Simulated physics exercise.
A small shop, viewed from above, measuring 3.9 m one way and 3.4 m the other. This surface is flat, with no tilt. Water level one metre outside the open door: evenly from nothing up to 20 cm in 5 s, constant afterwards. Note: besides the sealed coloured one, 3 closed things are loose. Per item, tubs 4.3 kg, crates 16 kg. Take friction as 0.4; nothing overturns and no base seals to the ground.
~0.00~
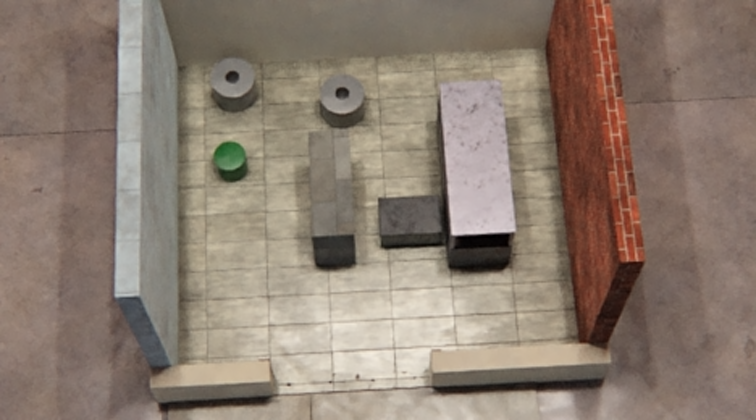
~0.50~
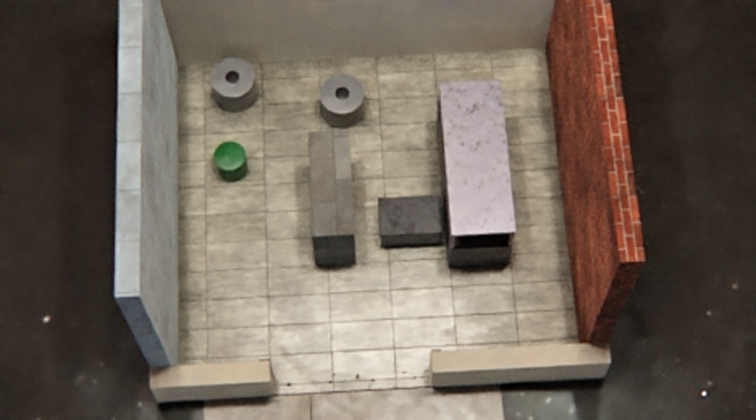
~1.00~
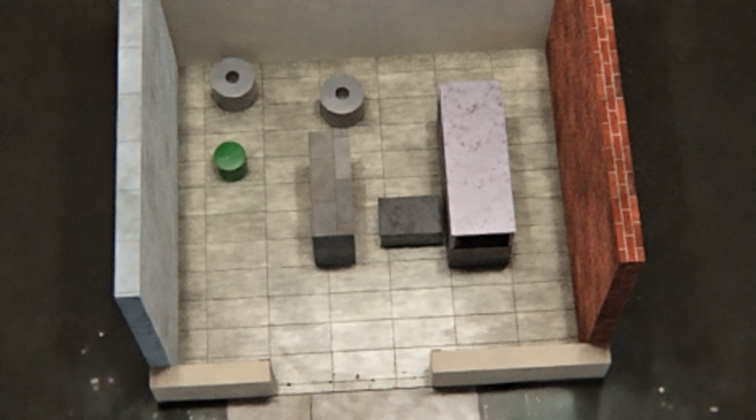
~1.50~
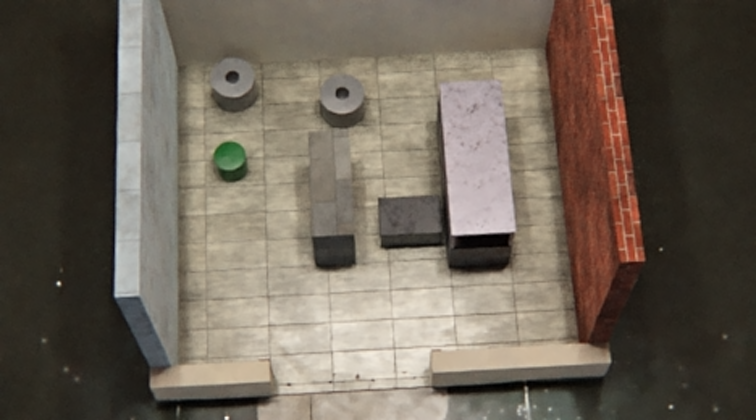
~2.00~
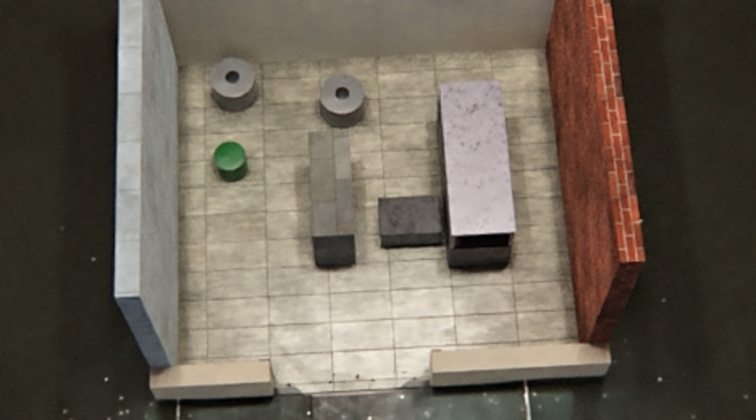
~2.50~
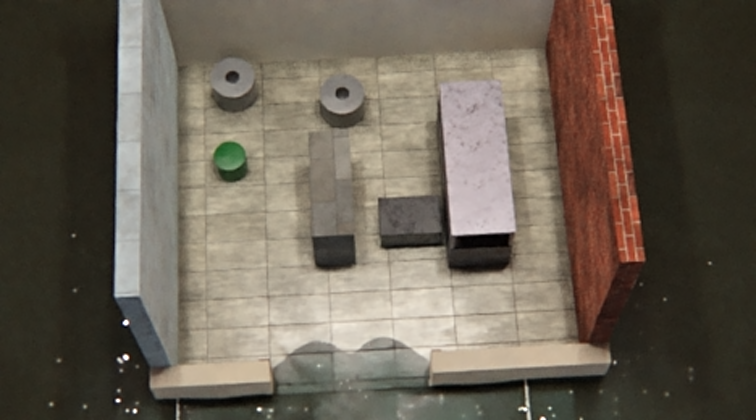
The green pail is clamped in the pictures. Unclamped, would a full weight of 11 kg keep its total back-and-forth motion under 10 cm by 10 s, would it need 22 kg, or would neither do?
Only the heavier one succeeds.
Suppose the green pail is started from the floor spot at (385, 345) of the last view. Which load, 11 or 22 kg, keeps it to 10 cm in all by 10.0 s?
Just the heavier works.
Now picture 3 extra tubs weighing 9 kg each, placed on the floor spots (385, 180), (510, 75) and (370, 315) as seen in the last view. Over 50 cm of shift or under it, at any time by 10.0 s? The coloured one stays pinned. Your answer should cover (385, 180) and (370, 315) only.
Results: Threshold exceeded; threshold exceeded.
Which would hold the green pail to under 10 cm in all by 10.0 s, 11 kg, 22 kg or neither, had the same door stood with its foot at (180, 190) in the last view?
Under that change the large mass is required.
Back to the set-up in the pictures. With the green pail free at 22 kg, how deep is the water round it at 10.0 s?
15 cm, roughly.
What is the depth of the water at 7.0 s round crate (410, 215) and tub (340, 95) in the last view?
First about 7 cm, second about 8 cm.
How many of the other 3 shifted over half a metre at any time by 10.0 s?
By my count, 3.
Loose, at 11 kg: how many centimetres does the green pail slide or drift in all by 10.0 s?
It covers about 60 cm altogether.
After 3.5 s the green pail would be 0 cm from its start with 11 kg and 0 cm from its start with 22 kg; 0 cm of water round it then.
After 4.5 s the green pail would be 0 cm from its start with 11 kg and 0 cm from its start with 22 kg; 0 cm of water round it then.
After 7.0 s the green pail would be 2 cm from its start with 11 kg and 0 cm from its start with 22 kg; 7 cm of water round it then.
After 10.0 s the green pail would be 58 cm from its start with 11 kg and 0 cm from its start with 22 kg; 15 cm of water round it then.
